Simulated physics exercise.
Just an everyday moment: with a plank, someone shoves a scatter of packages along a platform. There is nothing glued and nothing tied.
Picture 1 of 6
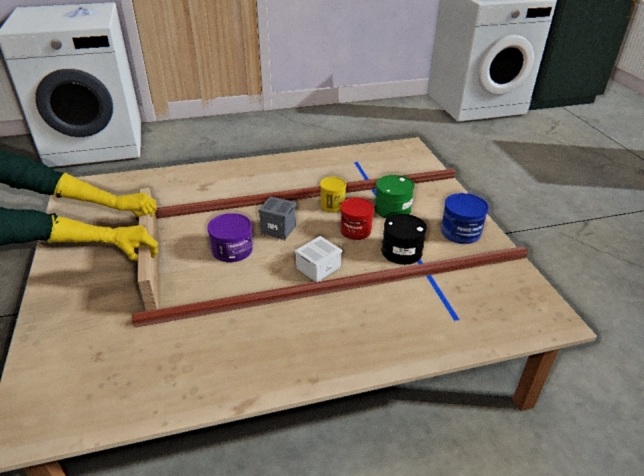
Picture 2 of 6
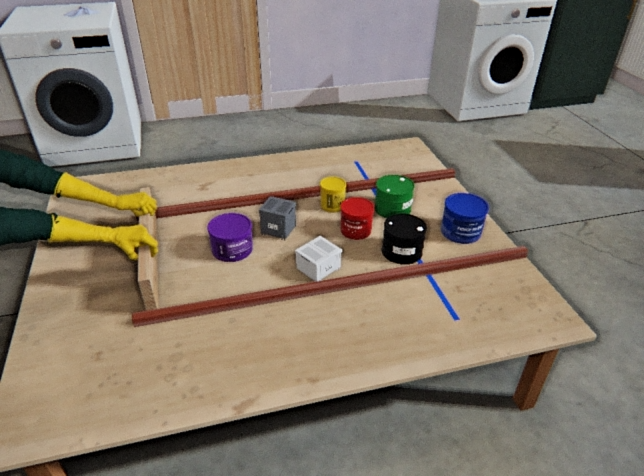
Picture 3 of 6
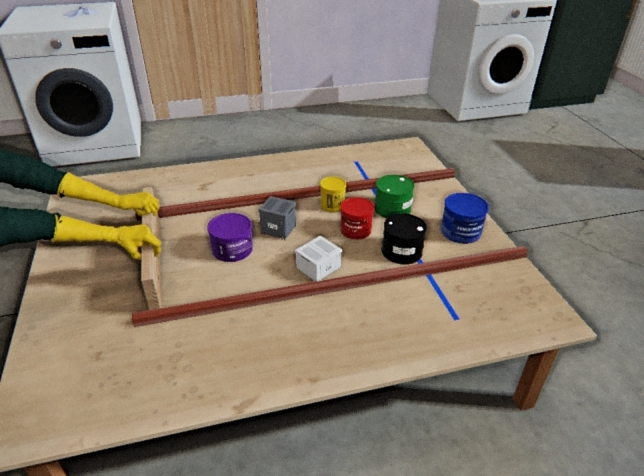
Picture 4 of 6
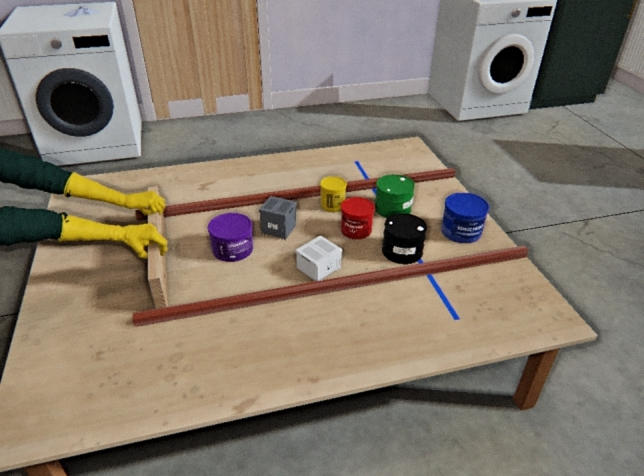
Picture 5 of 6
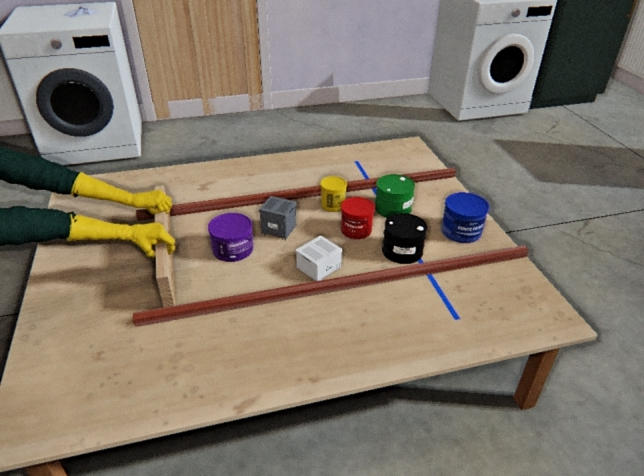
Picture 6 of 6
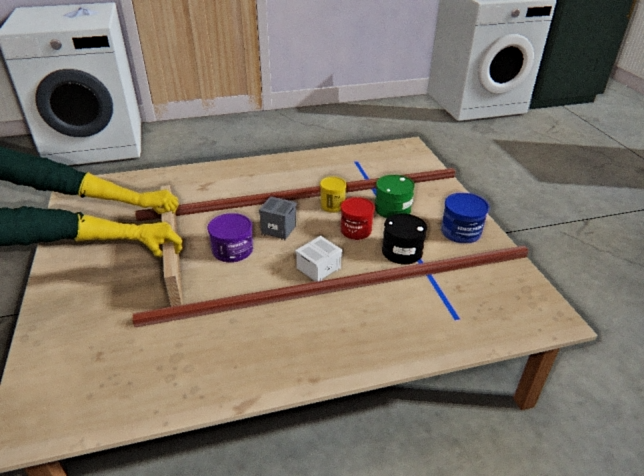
On a wooden table in a room with two washing machines, a pair of yellow-gloved hands slowly slid a plank a little to the right between red rails, while the colourful containers ahead stayed still.
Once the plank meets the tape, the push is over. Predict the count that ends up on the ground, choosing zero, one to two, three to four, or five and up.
The count is zero.
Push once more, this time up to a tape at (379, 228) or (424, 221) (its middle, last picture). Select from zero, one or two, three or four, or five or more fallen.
For the first place none at all, for the second one or two.
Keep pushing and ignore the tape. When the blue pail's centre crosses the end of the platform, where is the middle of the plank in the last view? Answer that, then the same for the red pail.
(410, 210) and (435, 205), more or less.
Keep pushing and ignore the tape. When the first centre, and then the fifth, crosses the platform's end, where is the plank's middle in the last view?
First at (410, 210), next at (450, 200).
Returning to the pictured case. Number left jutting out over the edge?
Counting them gives 1.
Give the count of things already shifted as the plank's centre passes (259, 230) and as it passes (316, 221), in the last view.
Tally: 2; 5.
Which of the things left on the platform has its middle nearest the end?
The blue pail finishes nearest.
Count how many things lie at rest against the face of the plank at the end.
Tally at the end: 3.
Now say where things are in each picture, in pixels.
Blue pail (464, 218); green canister (394, 197); black canister (404, 239); plank (148, 246); tape (397, 226), in the first picture.
Green canister (394, 197); white tote (318, 259), in the second picture.
Black canister (404, 239); yellow pail (333, 195), in the third picture.
Blue pail (464, 218); purple pail (231, 237), in the fourth picture.
Green canister (394, 196); grey tote (279, 218), in the fifth picture.
Blue pail (464, 218); green canister (394, 197); black canister (404, 239); plank (171, 243); tape (397, 225), in the sixth picture.
Early on, none off yet; blue pail at rest near (464, 218); green canister at rest near (394, 197); black canister at rest near (404, 239).
A while later, none off yet; blue pail at rest near (464, 218); green canister travelled a little near (410, 193); black canister travelled a little near (423, 235).
Finally, the number that fall off is zero.
